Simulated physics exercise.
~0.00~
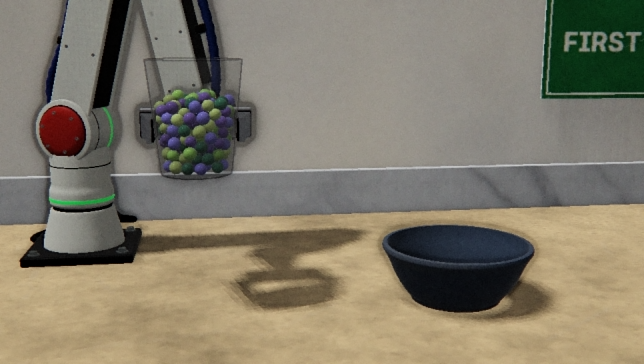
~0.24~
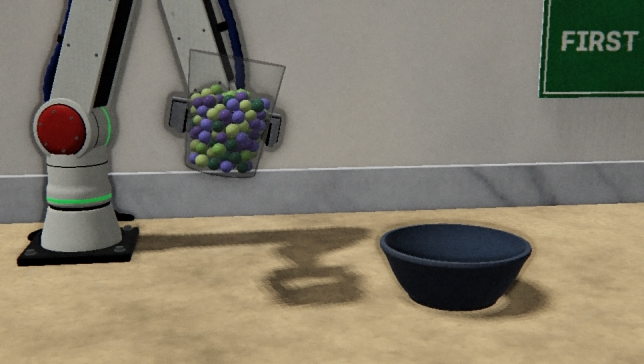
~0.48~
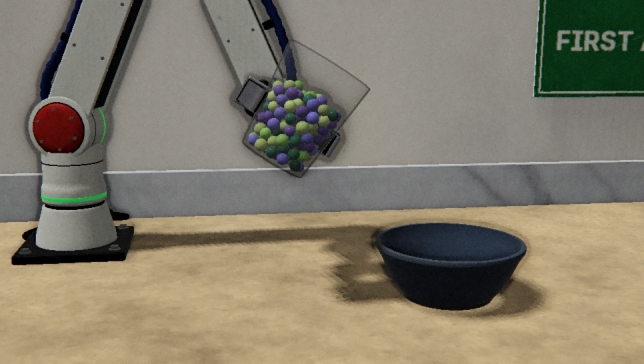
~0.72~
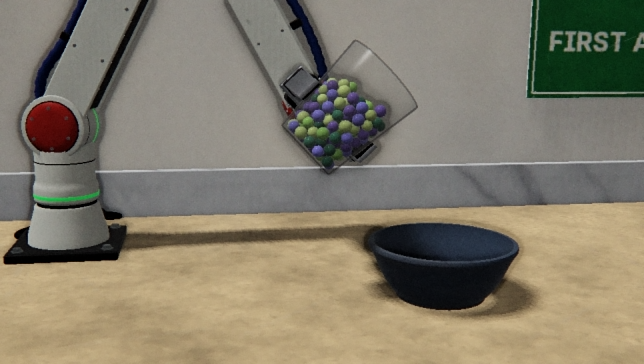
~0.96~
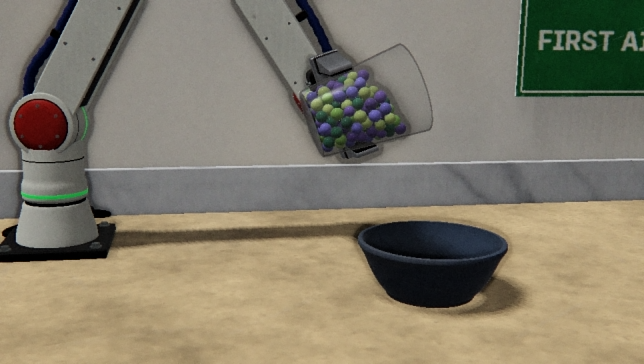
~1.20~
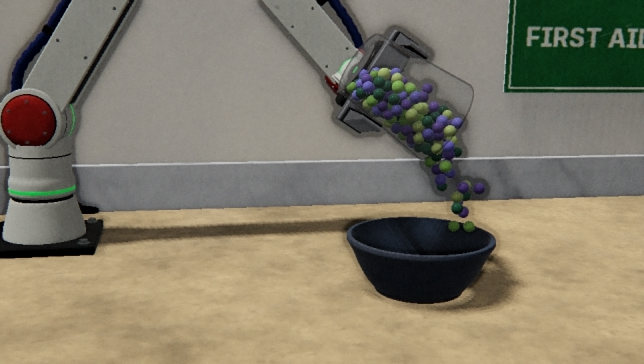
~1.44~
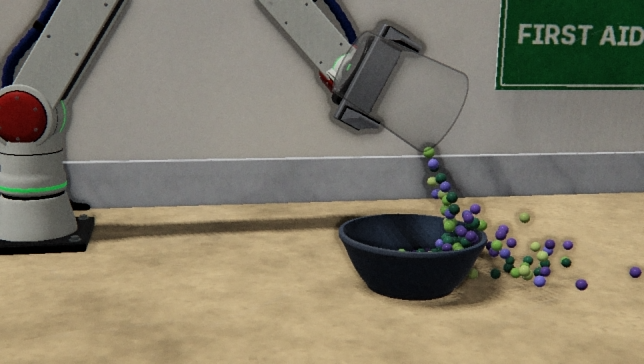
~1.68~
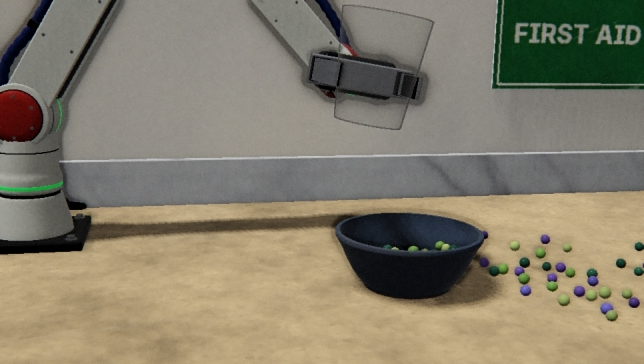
A white robot arm with a red joint stands at the left of a sandy-coloured surface, seen from the front and slightly above, gripping a clear beaker full of small purple and green balls. A dark blue bowl sits to the right, before a grey wall with a green first aid sign. The arm carries the beaker rightward, tilting it steadily towards the bowl as the view pans slightly right. The balls pour out in a stream, some landing in the bowl and others scattering past its right side. Finally the emptied beaker swings back towards upright, leaving balls in the bowl and many strewn across the surface.
